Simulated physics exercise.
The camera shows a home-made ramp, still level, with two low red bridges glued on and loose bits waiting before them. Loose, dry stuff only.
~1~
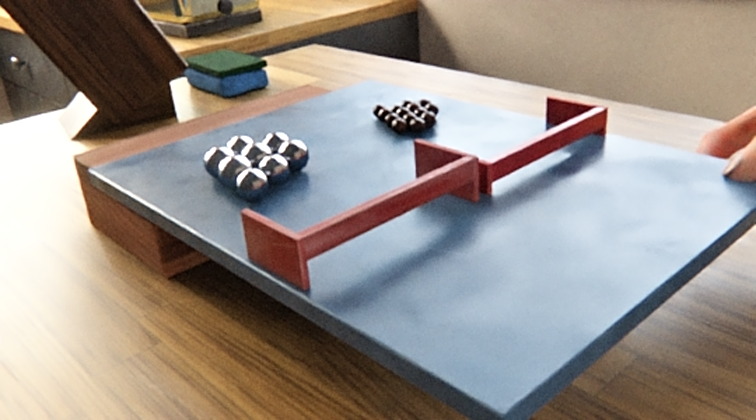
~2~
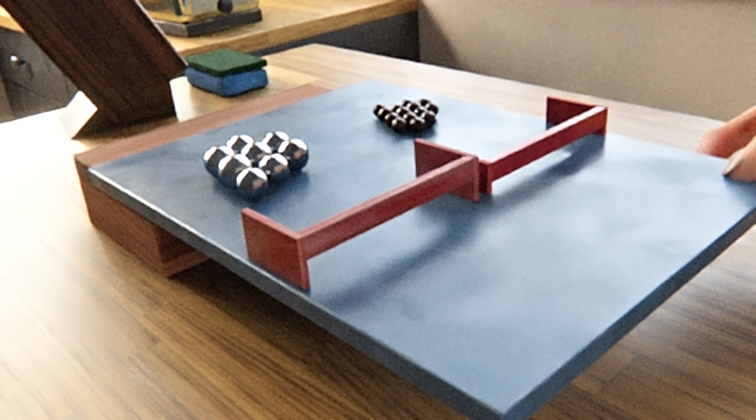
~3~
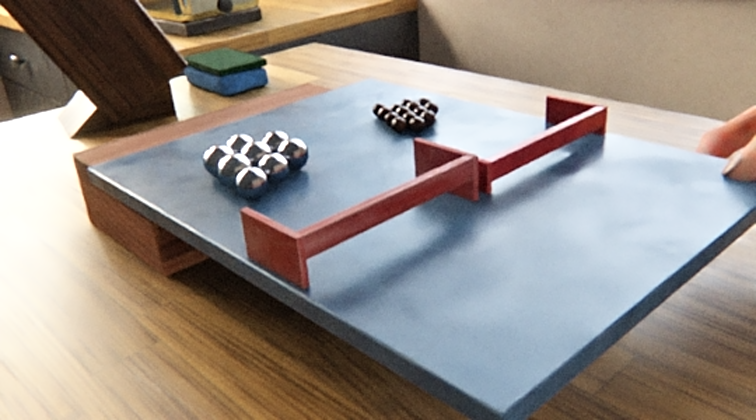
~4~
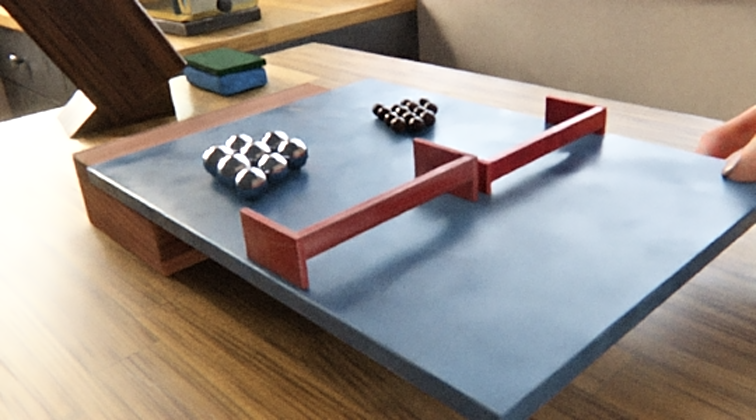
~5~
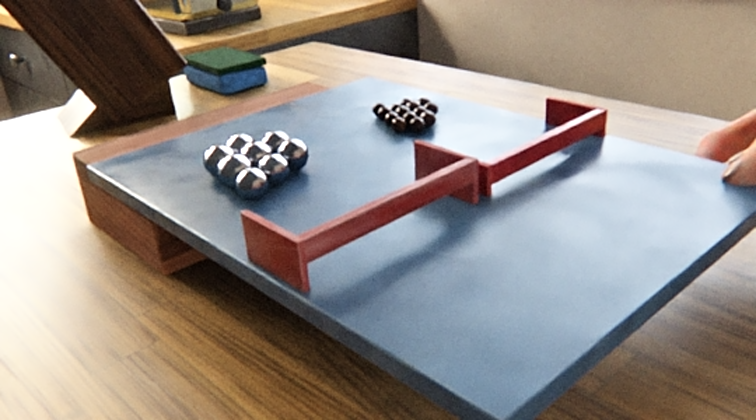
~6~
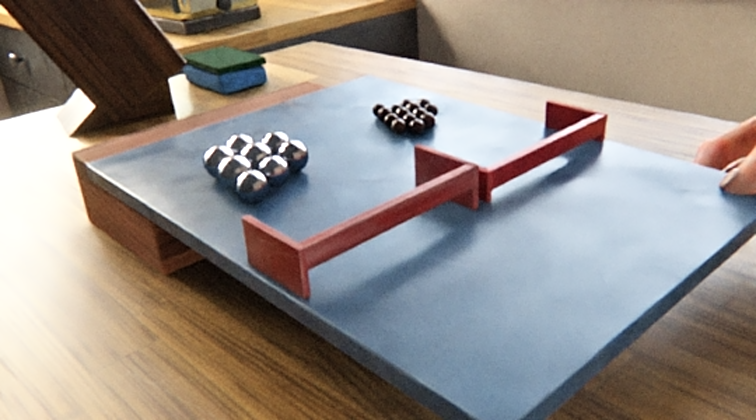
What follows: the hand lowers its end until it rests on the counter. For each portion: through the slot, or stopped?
Outcome: The nearer portion is going to end up halted. The farther portion is going to end up halted.
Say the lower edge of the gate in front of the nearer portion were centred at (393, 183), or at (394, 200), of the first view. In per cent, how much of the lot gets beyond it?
About 100 %, then 100 %.
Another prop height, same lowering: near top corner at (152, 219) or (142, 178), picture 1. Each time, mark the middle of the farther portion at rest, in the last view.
One: About (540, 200). Two: About (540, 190).
Then, 0.27 s later than the last frame, board sloping at 8°; nearer portion on its way down; farther portion where it was.
Then, 0.55 s later than the last frame, board resting at 12°; nearer portion has reached its gate; farther portion on its way down.
Then, 0.89 s later than the last frame, board resting at 12°; nearer portion has reached its gate; farther portion has reached its gate.
When it is over, board resting at 12°; nearer portion gathered behind its gate; farther portion gathered behind its gate.
